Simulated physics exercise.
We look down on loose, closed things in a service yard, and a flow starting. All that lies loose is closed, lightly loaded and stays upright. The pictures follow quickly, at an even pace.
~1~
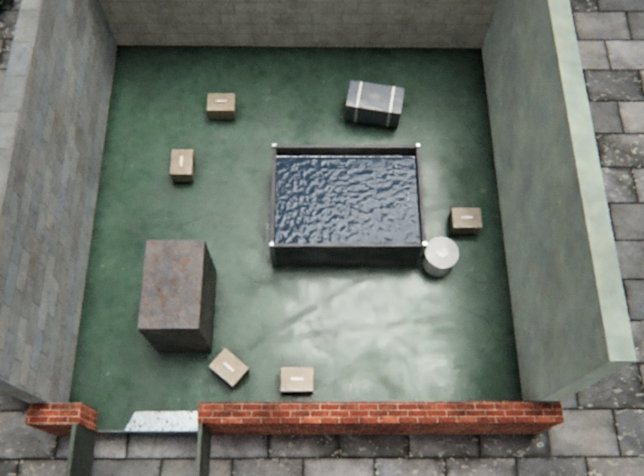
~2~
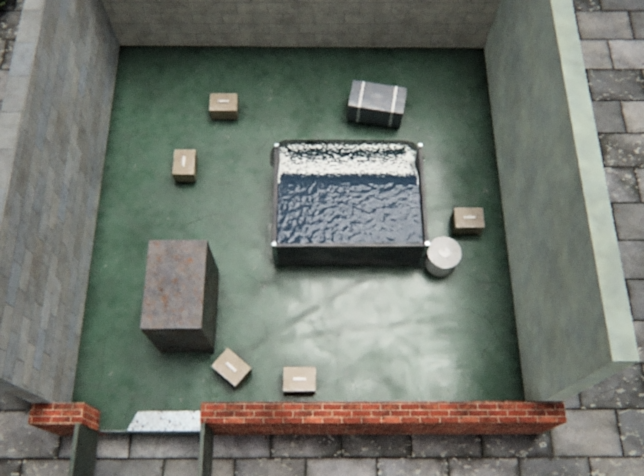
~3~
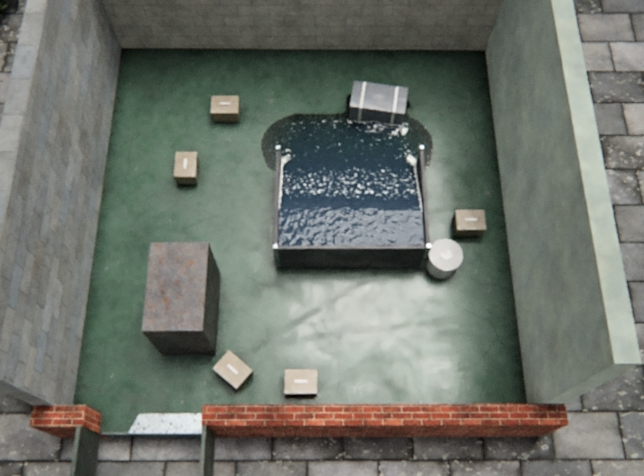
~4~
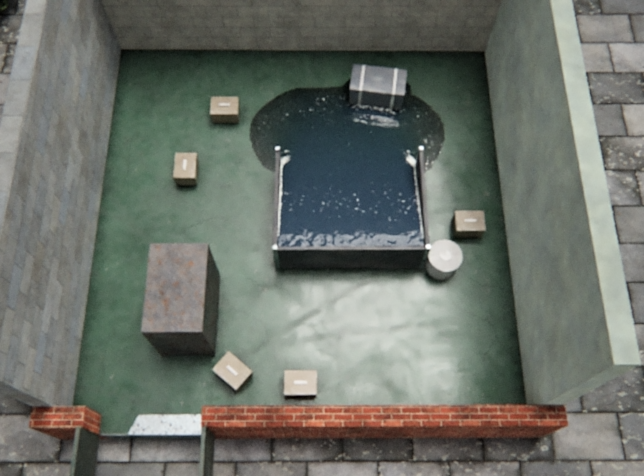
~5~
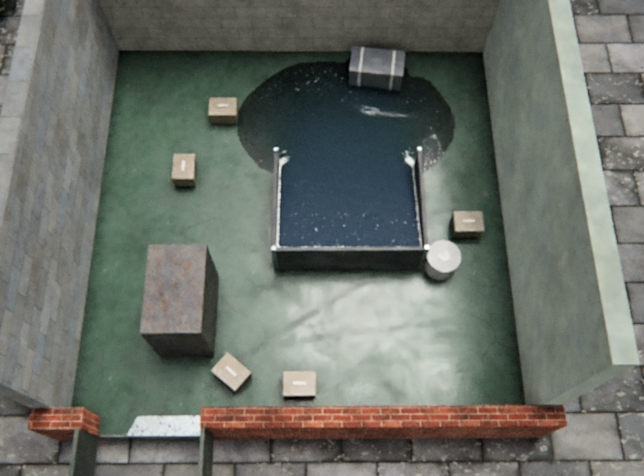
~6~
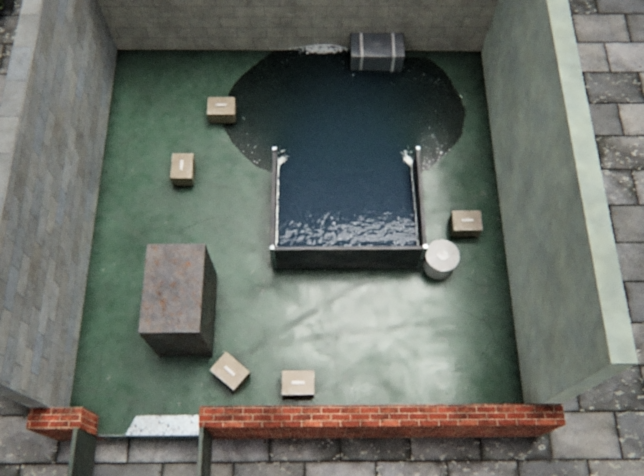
In a walled yard with a green floor, small boxes, a strapped trunk and a large block sit around a tank of dark water. Water surges over the tank's far side and spreads in a rounded pool, pushing the trunk back toward the far wall while the other loose things stay put.
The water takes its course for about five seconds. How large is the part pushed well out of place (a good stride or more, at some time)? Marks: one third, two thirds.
That comes to between one and two thirds.
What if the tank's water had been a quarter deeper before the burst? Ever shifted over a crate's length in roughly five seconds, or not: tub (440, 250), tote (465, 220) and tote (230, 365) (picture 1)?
As listed: That far or more, shifted that much, not that far.
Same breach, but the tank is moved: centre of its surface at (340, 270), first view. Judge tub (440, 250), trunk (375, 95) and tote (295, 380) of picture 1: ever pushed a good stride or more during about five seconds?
One after the other: Pushed that far, pushed that far, not that far.
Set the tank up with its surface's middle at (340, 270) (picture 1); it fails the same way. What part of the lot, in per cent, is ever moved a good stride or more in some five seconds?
Roughly 60 per cent.
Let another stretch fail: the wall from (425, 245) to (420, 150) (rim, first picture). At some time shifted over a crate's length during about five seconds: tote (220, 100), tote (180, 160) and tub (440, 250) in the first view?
One after the other: Short of that, no, swept aside.
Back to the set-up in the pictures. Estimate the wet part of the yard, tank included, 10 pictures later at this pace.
About 40 per cent.
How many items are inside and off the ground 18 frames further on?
1 of them.
A moment on, 1 of 7 are well off their spots; 1 afloat.
Next, 1 of 7 are well off their spots; 1 afloat.
Later, 2 of 7 are well off their spots; 1 afloat.
In the end, 3 of 7 are well off their spots, and 3 have been at some point; 3 afloat.
